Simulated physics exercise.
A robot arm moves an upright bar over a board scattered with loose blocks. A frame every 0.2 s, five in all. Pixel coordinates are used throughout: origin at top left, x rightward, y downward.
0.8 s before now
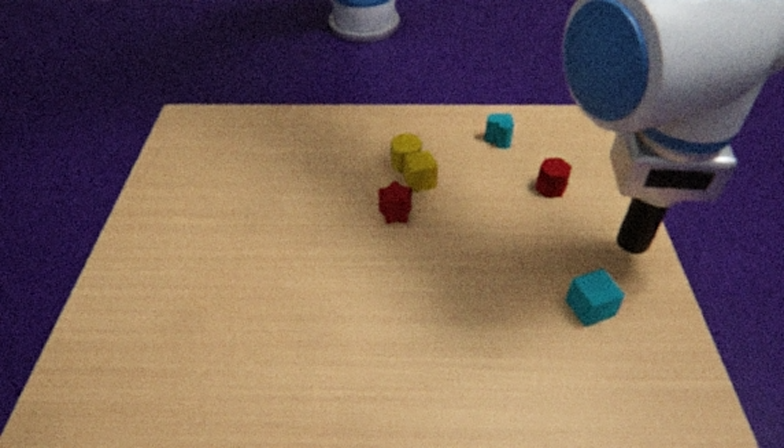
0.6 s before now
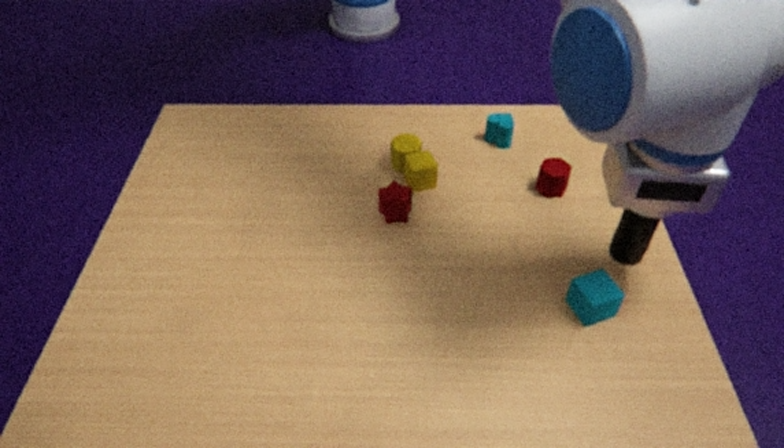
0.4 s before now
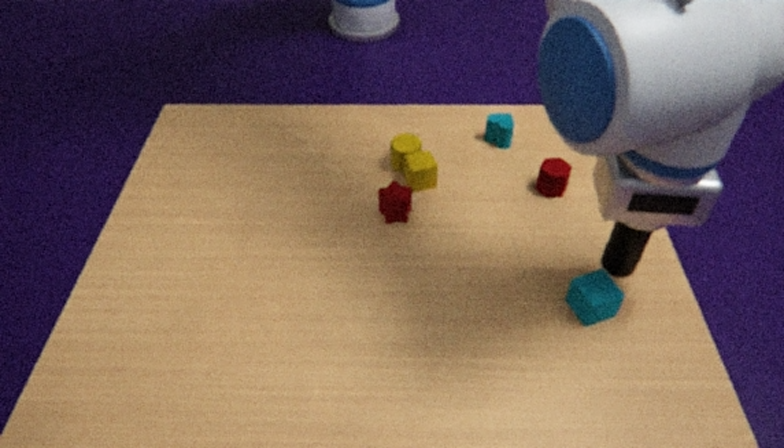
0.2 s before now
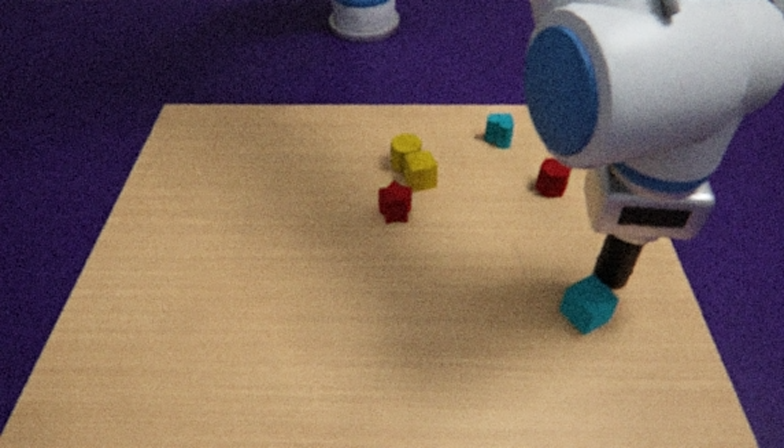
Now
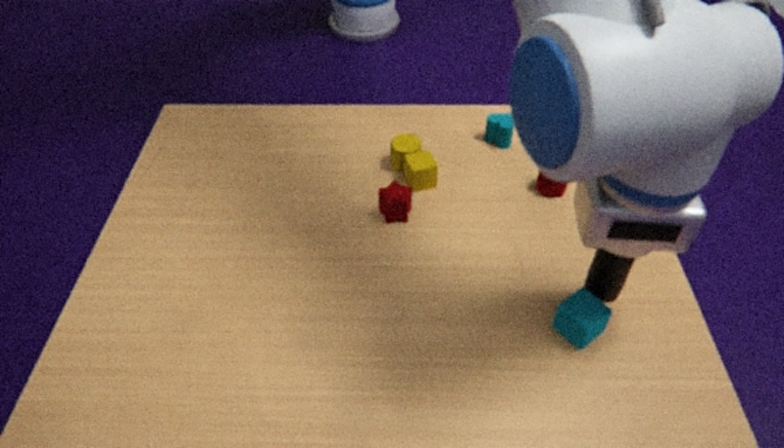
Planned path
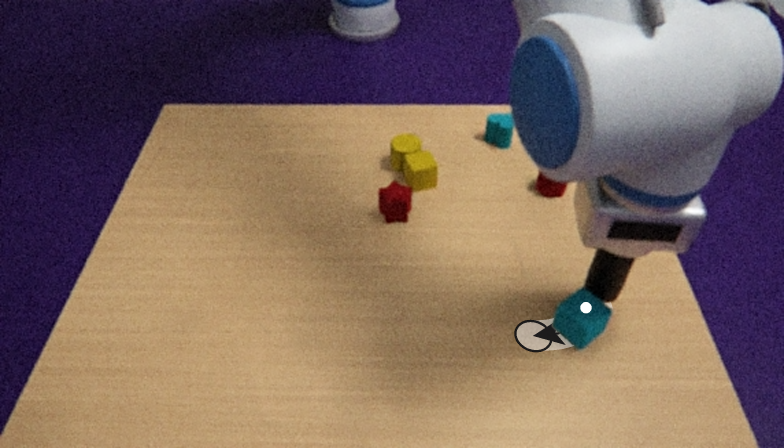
A robot arm lowered its black bar toward the near right part of a wooden board of scattered blocks, reached the turquoise block there, and pushed it a short way nearer and slightly left.
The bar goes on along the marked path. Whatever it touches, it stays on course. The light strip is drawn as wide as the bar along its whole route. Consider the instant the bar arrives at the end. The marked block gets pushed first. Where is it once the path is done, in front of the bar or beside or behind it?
The marked block won't stay at the front of the bar.
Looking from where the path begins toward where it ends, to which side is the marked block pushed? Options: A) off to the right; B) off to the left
Correct choice: B.
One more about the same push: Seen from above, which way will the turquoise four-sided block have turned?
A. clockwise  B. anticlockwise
I choose B.
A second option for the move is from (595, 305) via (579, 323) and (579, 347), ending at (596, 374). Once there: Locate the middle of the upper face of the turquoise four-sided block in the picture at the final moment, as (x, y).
Final place: (568, 363).
Drawn move, from (595, 305) via (579, 320) and (560, 333), ending at (533, 336); the dot is on the turquoise four-sided block.
On the path given first. Halfway along, bar (576, 313); turquoise four-sided block (568, 336), turned 25° anticlockwise.
At the end, bar (538, 321); turquoise four-sided block (555, 348), turned 55° anticlockwise.
